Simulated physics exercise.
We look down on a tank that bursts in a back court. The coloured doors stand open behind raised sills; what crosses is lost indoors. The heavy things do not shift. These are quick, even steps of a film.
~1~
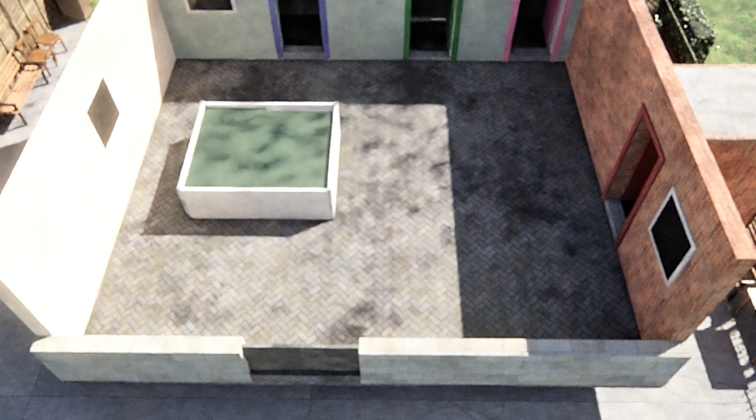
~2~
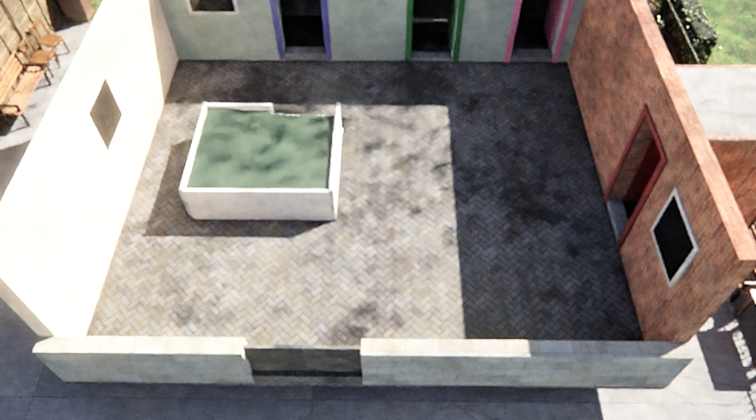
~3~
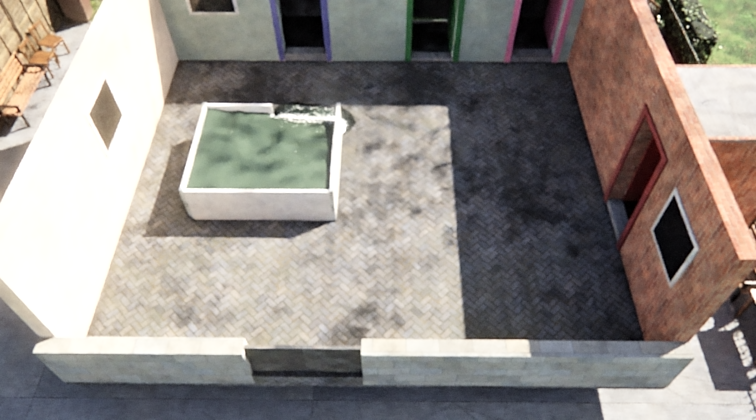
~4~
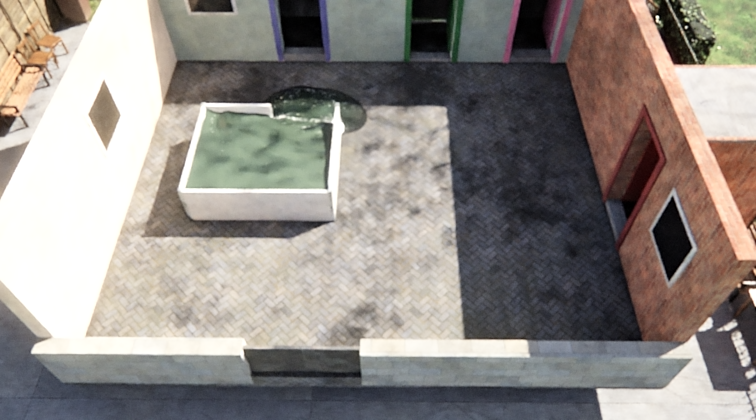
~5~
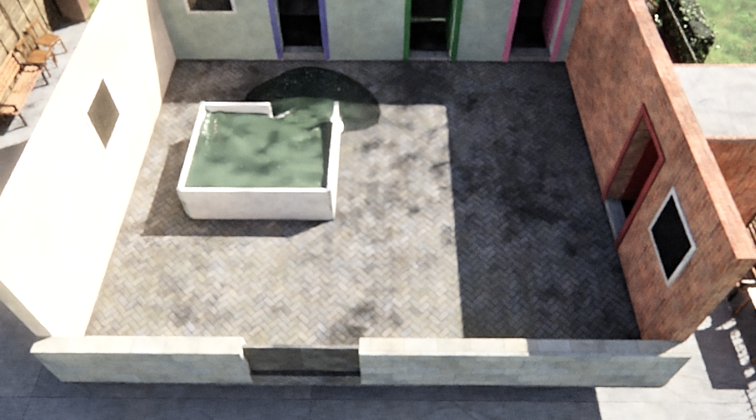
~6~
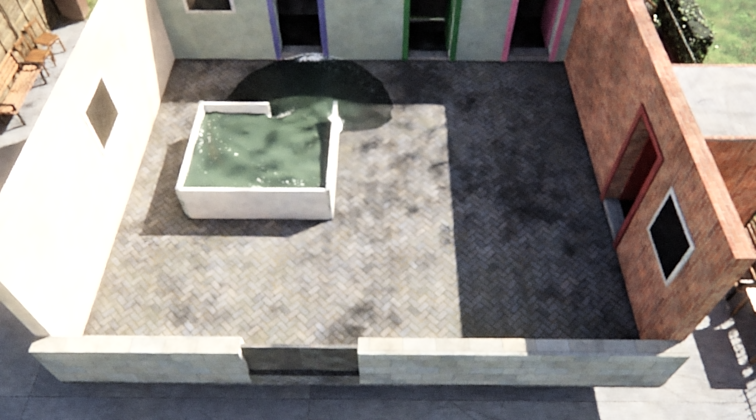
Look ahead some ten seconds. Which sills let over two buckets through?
In the end: The blue door takes more than that; the green door takes more than that; the pink door stays under that; the red door stays under that.
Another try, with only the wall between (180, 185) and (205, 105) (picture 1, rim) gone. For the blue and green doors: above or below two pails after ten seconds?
The blue one stays under, the green one stays under.
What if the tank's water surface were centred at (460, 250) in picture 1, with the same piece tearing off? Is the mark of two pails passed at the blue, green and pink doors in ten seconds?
My reading: The blue door keeps below it, the green door floods, the pink door passes that mark.
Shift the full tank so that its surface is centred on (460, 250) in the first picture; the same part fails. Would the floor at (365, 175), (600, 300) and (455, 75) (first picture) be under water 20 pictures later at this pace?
As listed: Free of water, dry, under water.
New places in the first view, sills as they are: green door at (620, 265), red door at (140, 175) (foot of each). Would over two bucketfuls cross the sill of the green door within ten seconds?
The green one lets less in.
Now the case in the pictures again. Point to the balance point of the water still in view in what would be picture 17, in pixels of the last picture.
Near (297, 132).
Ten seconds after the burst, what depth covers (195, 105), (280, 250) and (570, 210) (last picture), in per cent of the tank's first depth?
Roughly 8, 2 and 8 per cent, in turn.
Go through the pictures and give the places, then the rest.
The tank at (263, 147) is whole and still, in the first frame.
Water pours out on the tank's far side and has run to a hidden place, in the second frame.
The front is at a hidden place, out from the gap on the tank's far side, in the third frame.
Water pours out on the tank's far side and has run to (293, 90), in the fourth frame.
The front is at (300, 70), out from the gap on the tank's far side, in the fifth frame.
The front is at (345, 61), out from the gap on the tank's far side, in the sixth frame.
A moment on, water covers 15 % of the floor; the blue door over two buckets in, the green door wet at the sill, nothing in, the pink door not reached, the red door not reached.
Next, water covers 20 % of the floor; the blue door far over two buckets in, the green door under two buckets in, the pink door wet at the sill, nothing in, the red door not reached.
Then, water covers 35 % of the floor; the blue door far over two buckets in, the green door over two buckets in, the pink door wet at the sill, nothing in, the red door not reached.
Later, water covers 60 % of the floor; the blue door far over two buckets in, the green door over two buckets in, the pink door under two buckets in, the red door wet at the sill, nothing in.
In the end, water covers 85 % of the floor; the blue door far over two buckets in, the green door over two buckets in, the pink door under two buckets in, the red door wet at the sill, nothing in.
